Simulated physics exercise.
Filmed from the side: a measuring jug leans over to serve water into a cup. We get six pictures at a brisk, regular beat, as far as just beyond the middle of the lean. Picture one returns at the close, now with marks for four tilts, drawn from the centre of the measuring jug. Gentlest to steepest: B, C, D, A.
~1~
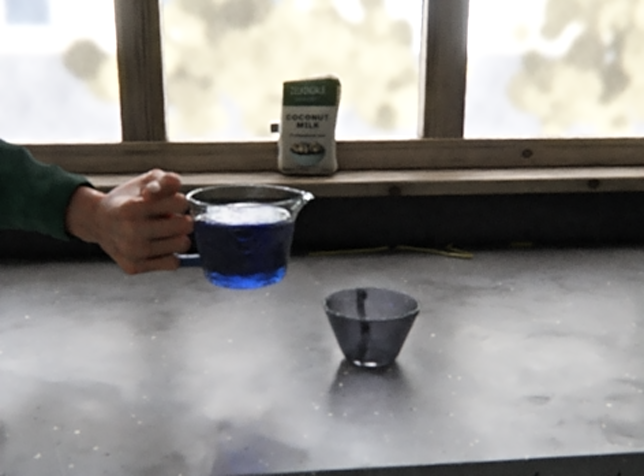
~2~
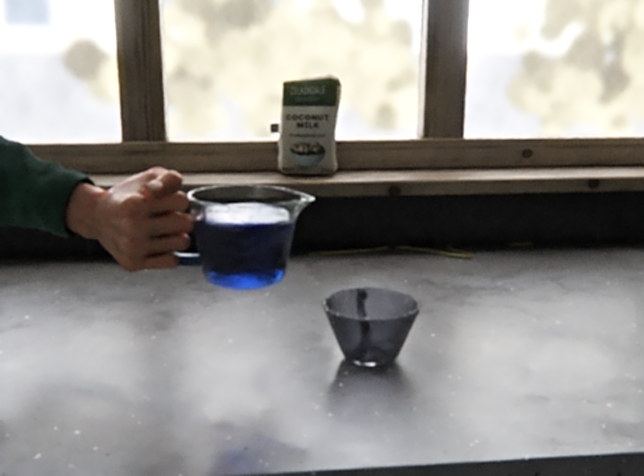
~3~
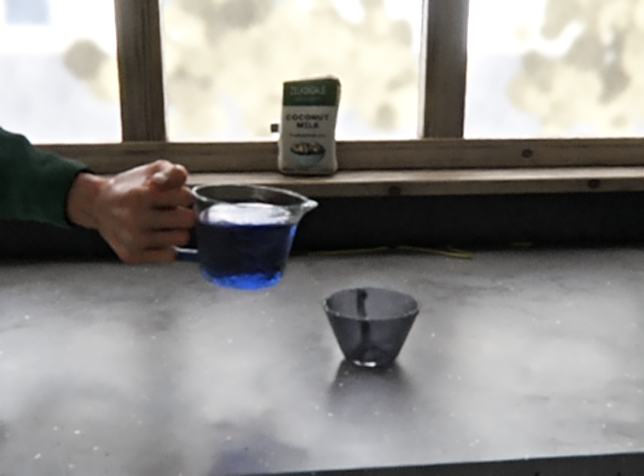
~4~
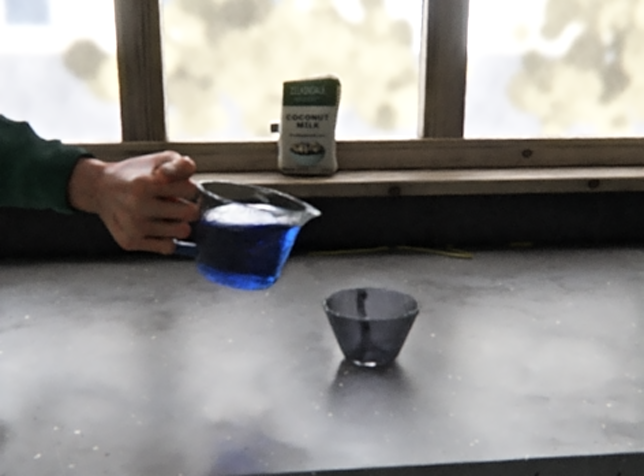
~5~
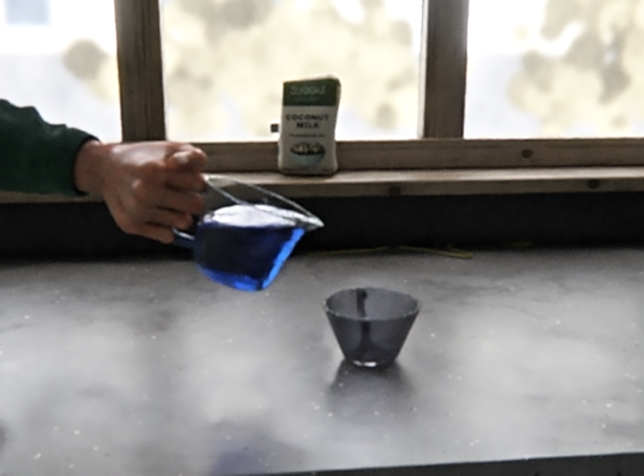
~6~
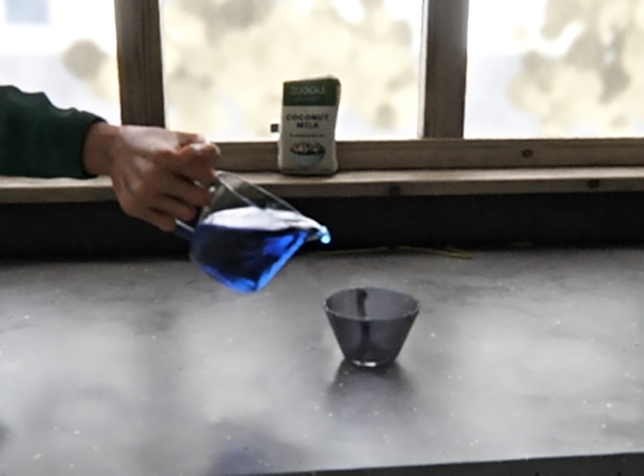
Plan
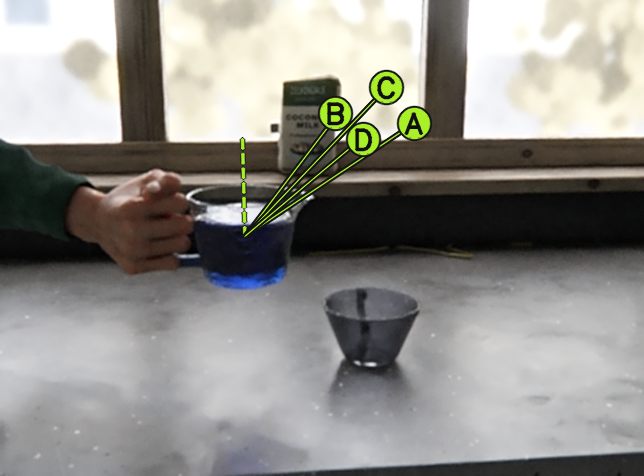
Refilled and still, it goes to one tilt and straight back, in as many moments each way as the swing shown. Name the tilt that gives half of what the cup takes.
Use mark C.
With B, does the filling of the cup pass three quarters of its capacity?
No.
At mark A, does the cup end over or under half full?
Over.
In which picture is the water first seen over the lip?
Picture 6.
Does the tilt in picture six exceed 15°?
Yes.
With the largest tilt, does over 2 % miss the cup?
Yes, it does.
On the marked copy, A at (400, 132); B at (327, 128); C at (374, 99); D at (348, 149).
For mark A, the cup ends with about 73 % of what it can hold; 10 % of the water is spilt.
For mark B, the cup ends with about 34 % of what it can hold.
For mark C, the cup ends with about 49 % of what it can hold.
For mark D, the cup ends with about 67 % of what it can hold.
